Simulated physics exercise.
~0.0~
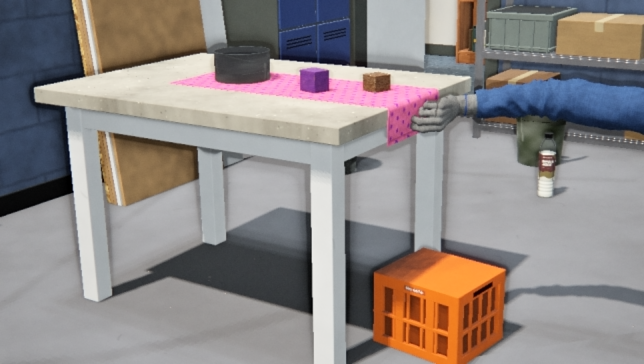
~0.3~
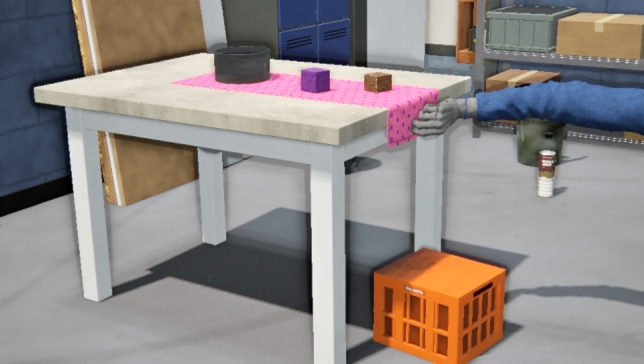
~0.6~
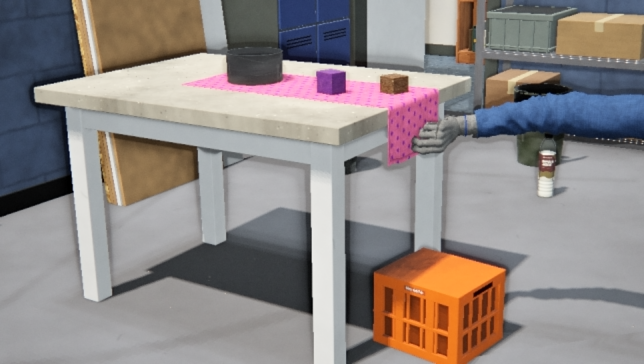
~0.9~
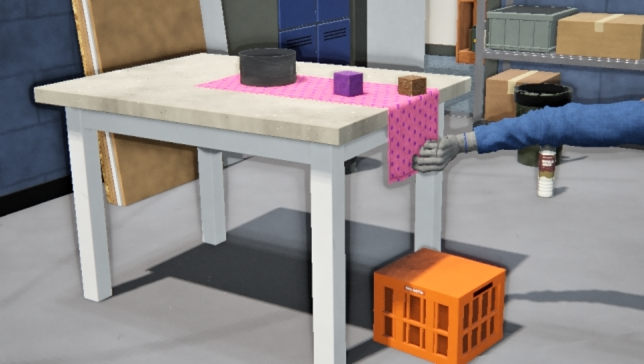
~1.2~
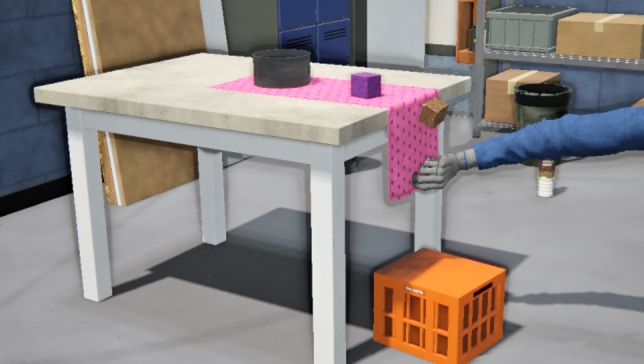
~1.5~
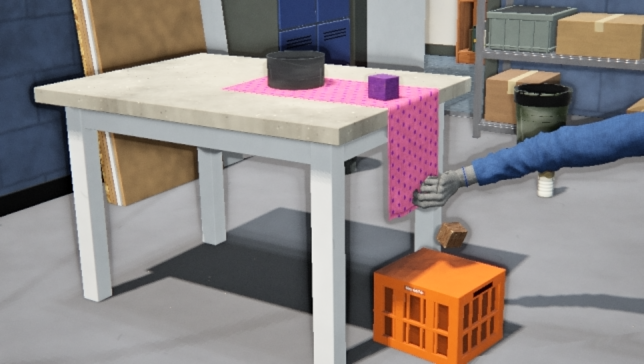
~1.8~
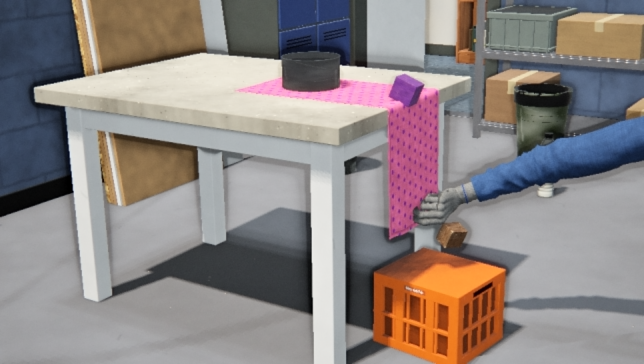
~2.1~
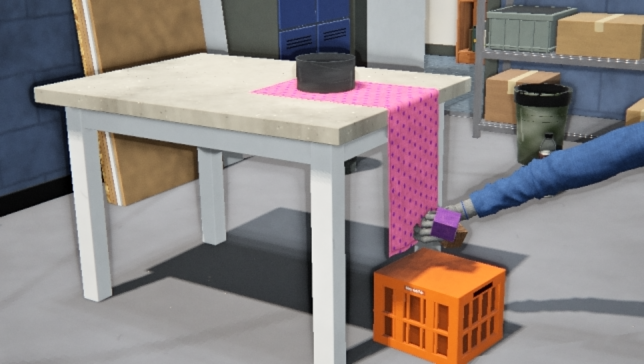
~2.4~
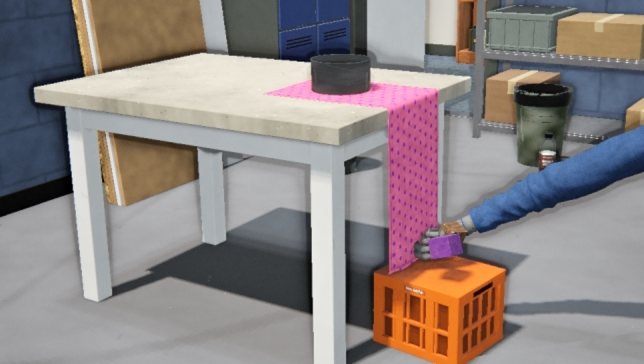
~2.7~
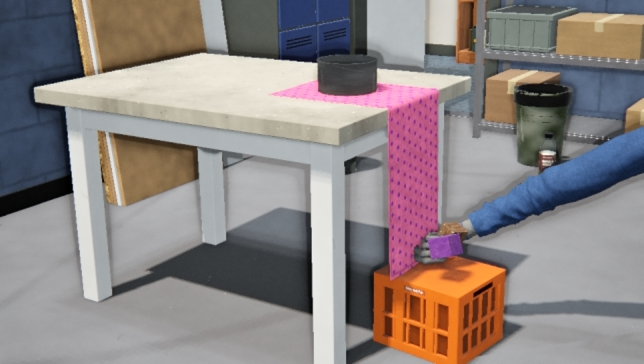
A gloved hand pulls the pink cloth down to the crate, dropping brown then purple blocks.
